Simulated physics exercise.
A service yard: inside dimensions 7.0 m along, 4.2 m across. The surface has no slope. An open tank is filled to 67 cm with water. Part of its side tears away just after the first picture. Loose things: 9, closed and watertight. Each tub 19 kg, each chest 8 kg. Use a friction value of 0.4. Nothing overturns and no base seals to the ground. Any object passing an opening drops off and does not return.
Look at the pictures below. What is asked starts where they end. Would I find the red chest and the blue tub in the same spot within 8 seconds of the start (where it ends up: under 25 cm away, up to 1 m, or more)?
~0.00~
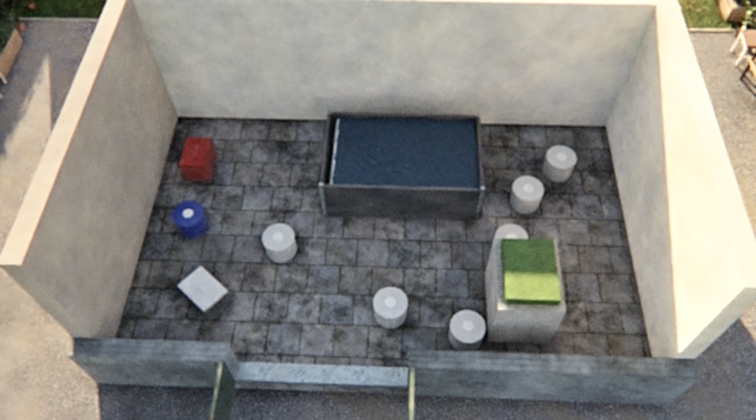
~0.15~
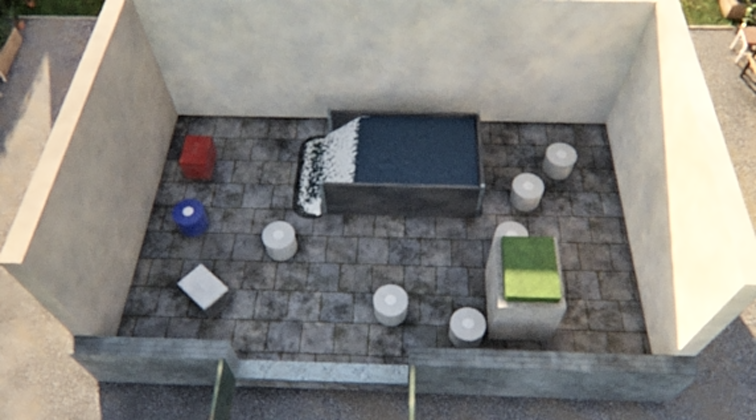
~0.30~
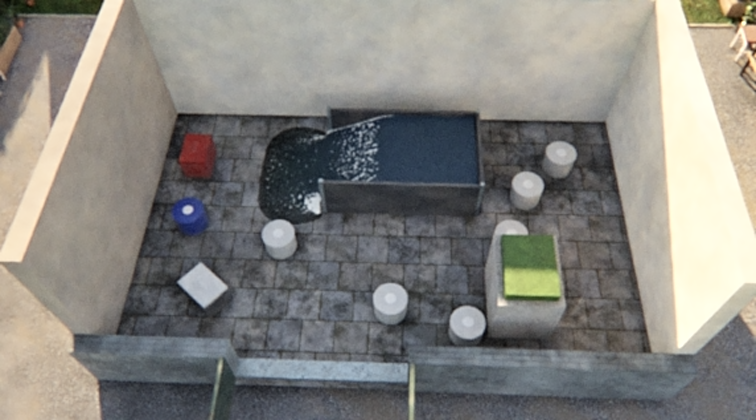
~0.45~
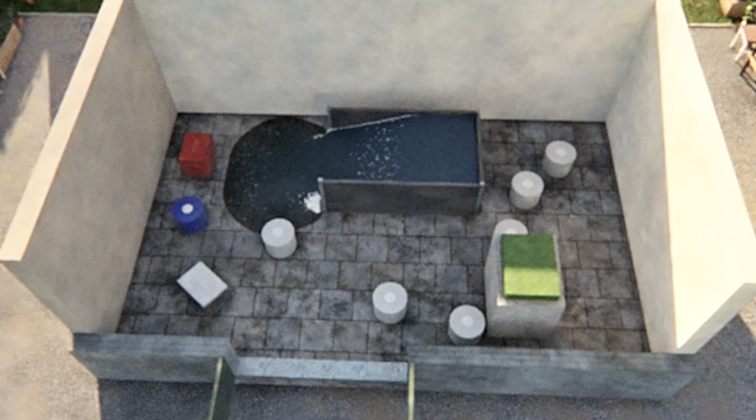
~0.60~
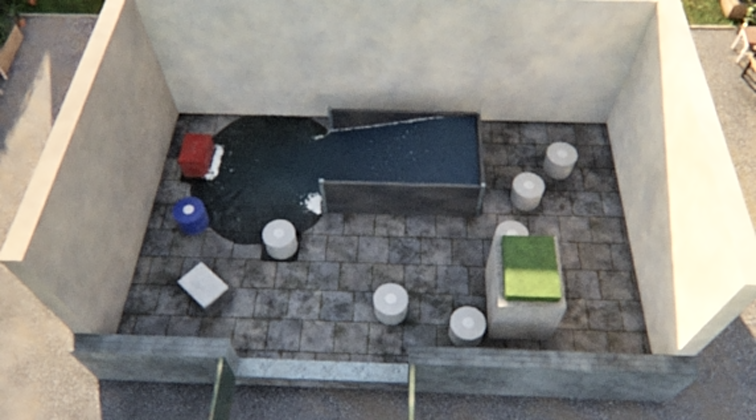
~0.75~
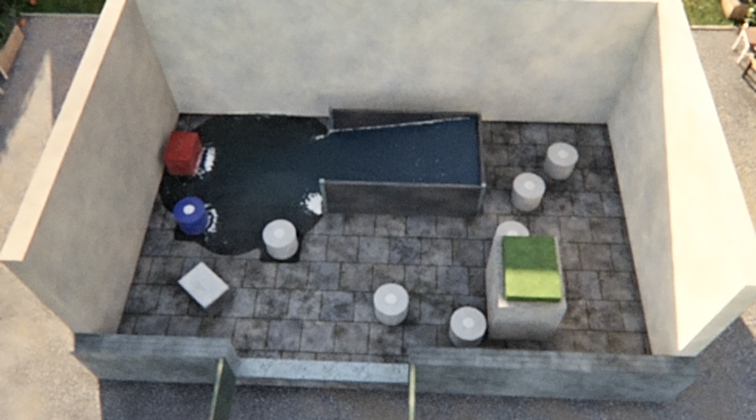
Outcome: Red chest: Swept away; blue tub: Swept away.
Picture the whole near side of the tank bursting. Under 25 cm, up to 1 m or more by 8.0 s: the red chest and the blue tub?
In that situation the red chest stays about where it was, while the blue tub stays about where it was.
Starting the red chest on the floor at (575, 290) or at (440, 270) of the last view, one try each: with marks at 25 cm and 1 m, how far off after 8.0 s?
One after the other: It stays more or less still, and then it slips a moderate way.
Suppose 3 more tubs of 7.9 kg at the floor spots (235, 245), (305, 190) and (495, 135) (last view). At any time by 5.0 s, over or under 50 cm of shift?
Spot by spot, in turn: Exceeds it, exceeds it, falls short.
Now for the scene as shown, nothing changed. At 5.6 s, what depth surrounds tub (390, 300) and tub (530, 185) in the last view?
I'd put it at 7 cm and 1 cm respectively.
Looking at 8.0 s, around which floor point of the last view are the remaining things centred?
It works out to somewhere near (445, 262) on the floor.
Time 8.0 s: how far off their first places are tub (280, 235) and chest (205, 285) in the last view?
The first ends 10 cm from its start, the second 400 cm.
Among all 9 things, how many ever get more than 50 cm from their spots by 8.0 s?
The number is 4.
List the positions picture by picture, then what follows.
In the first picture, the red chest at (196, 151) rests on the ground; the blue tub at (188, 214), on the bottom; 2.8 m2 under water; 0 of 9 have shifted.
In the second picture, the red chest at (195, 149), on the bottom; the blue tub at (188, 212) rests on the ground; water covers 3.5 m2; 0 of 9 have shifted.
In the third picture, the red chest at (195, 148), on the bottom; the blue tub at (188, 210), on the bottom; 4.5 m2 under water; 0 of 9 have shifted.
In the fourth picture, the red chest at (195, 147) rests on the ground; the blue tub at (188, 209) rests on the ground; water covers 5.7 m2; 0 of 9 have shifted.
In the fifth picture, the red chest at (194, 148), on the bottom; the blue tub at (189, 210), on the bottom; water covers 7.0 m2; 0 of 9 have shifted.
In the sixth picture, the red chest at (180, 146), on the bottom, 25 cm from its start; the blue tub at (189, 210), on the bottom; water covers 8.1 m2; 1 of 9 have shifted.
After 1.6 s the red chest is near (166, 133), 0.4 m from its start, afloat; the blue tub is near (154, 230), 0.6 m from its start, afloat; 0 of 9 are out; 2 afloat.
After 3.6 s the red chest is near (166, 201), 1.1 m from its start, afloat; the blue tub is near (317, 322), 2.6 m from its start, aground; 0 of 9 are out; 2 afloat.
After 5.6 s the red chest is near (184, 271), 2.2 m from its start, afloat; the blue tub is near (443, 336), 4.0 m from its start, aground; 0 of 9 are out; 1 afloat.
After 8.0 s the red chest is near (260, 303), 2.9 m from its start, afloat; the blue tub is near (443, 336), 4.0 m from its start, aground; 0 of 9 are out; 2 afloat.
